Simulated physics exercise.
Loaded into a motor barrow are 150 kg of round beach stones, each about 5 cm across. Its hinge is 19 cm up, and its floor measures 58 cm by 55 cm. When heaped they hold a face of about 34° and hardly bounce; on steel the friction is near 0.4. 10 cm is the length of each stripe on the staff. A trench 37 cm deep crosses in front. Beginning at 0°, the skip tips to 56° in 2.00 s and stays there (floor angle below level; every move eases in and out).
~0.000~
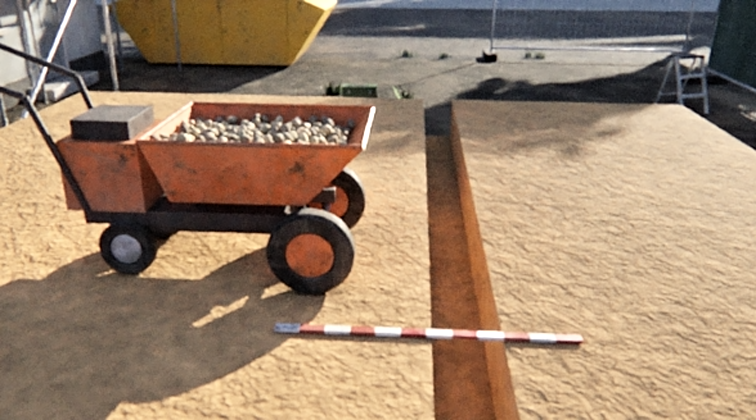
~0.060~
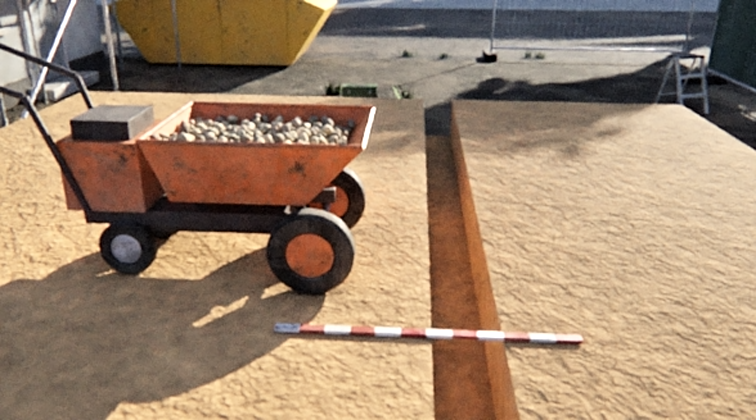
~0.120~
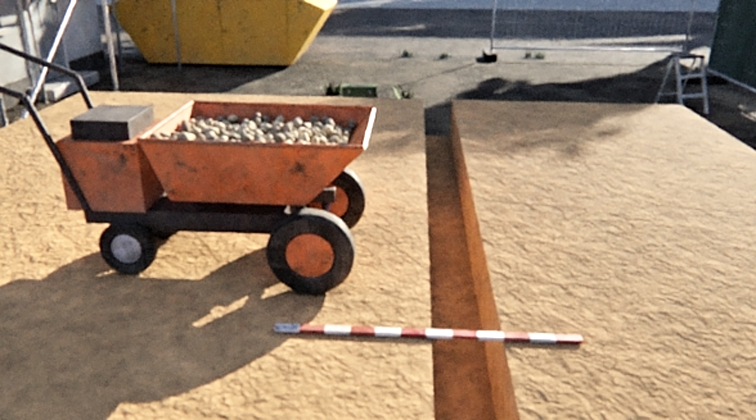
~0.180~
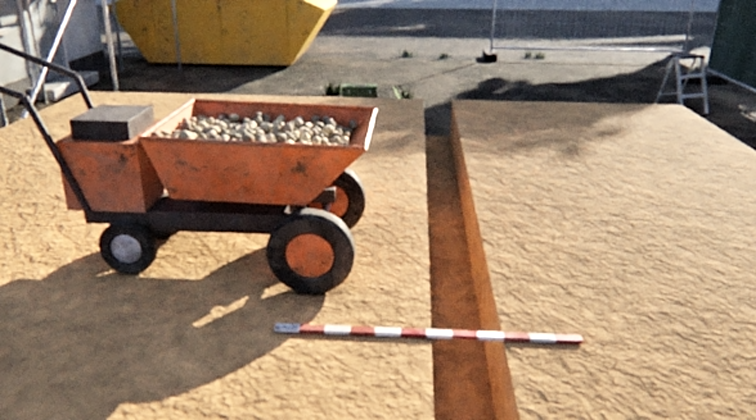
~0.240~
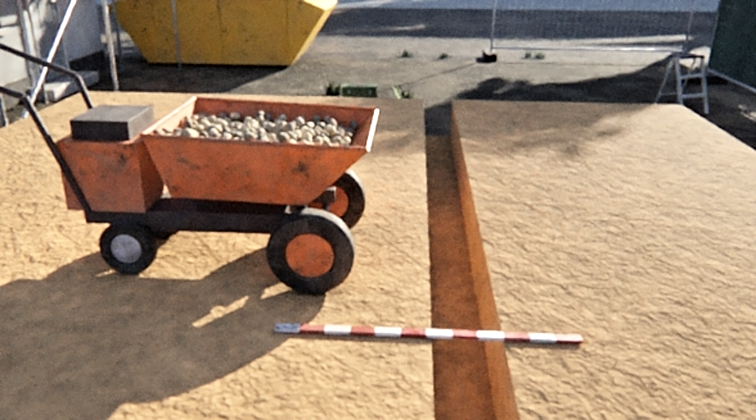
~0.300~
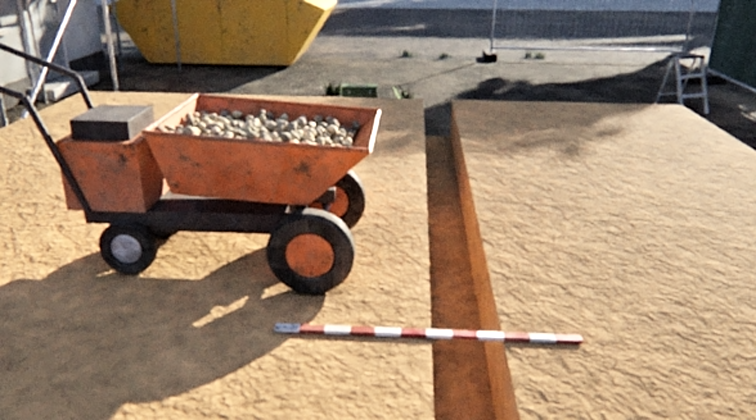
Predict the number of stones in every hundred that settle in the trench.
Close to 79 in a hundred.
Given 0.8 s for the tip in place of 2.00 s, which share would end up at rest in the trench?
Close to 60 per cent then.
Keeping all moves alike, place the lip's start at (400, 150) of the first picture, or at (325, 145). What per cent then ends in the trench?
It'd be around 50 per cent and after that around 80 per cent.
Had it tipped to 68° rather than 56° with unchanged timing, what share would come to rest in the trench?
Share in trench: Approx. 80%.
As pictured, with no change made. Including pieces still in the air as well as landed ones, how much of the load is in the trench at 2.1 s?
Roughly 30 percent of the load.
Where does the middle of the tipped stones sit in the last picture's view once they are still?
The stones end up centred near (460, 309).
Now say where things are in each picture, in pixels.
The skip is at 0°, its lip at (363, 148); the top of the load is at (265, 127), in the first picture.
Lip at (363, 148), floor tilted 0°, highest stones at (249, 127); the stones move at 0.0 m/s on average, in the second picture.
Lip at (364, 148), floor tilted 1°, highest stones at (250, 126); the stones move at 0.1 m/s on average, in the third picture.
The skip is at 1°, its lip at (366, 149); the top of the load is at (232, 125); the stones move at 0.1 m/s on average, in the fourth picture.
Lip at (368, 150), floor tilted 2°, highest stones at (214, 122); the stones move at 0.1 m/s on average, in the fifth picture.
The skip is at 3°, its lip at (370, 151); the top of the load is at (215, 120); the stones move at 0.2 m/s on average, in the sixth picture.
After 1.5 s the floor is at 47°; 100 % in the skip; the foremost stones are at (427, 194).
After 2.1 s the floor is at 56°; 64 % in the skip, 1 % short of the trench, 30 % in the trench, 5 % past the trench; the foremost stones are at (535, 260).
After 2.5 s the floor is at 56°; 40 % in the skip, 47 % in the trench, 13 % past the trench; the foremost stones are at (598, 256).
After 4.4 s the floor is at 56°; 8 % in the skip, 79 % in the trench, 13 % past the trench; the foremost stones are at (637, 260).
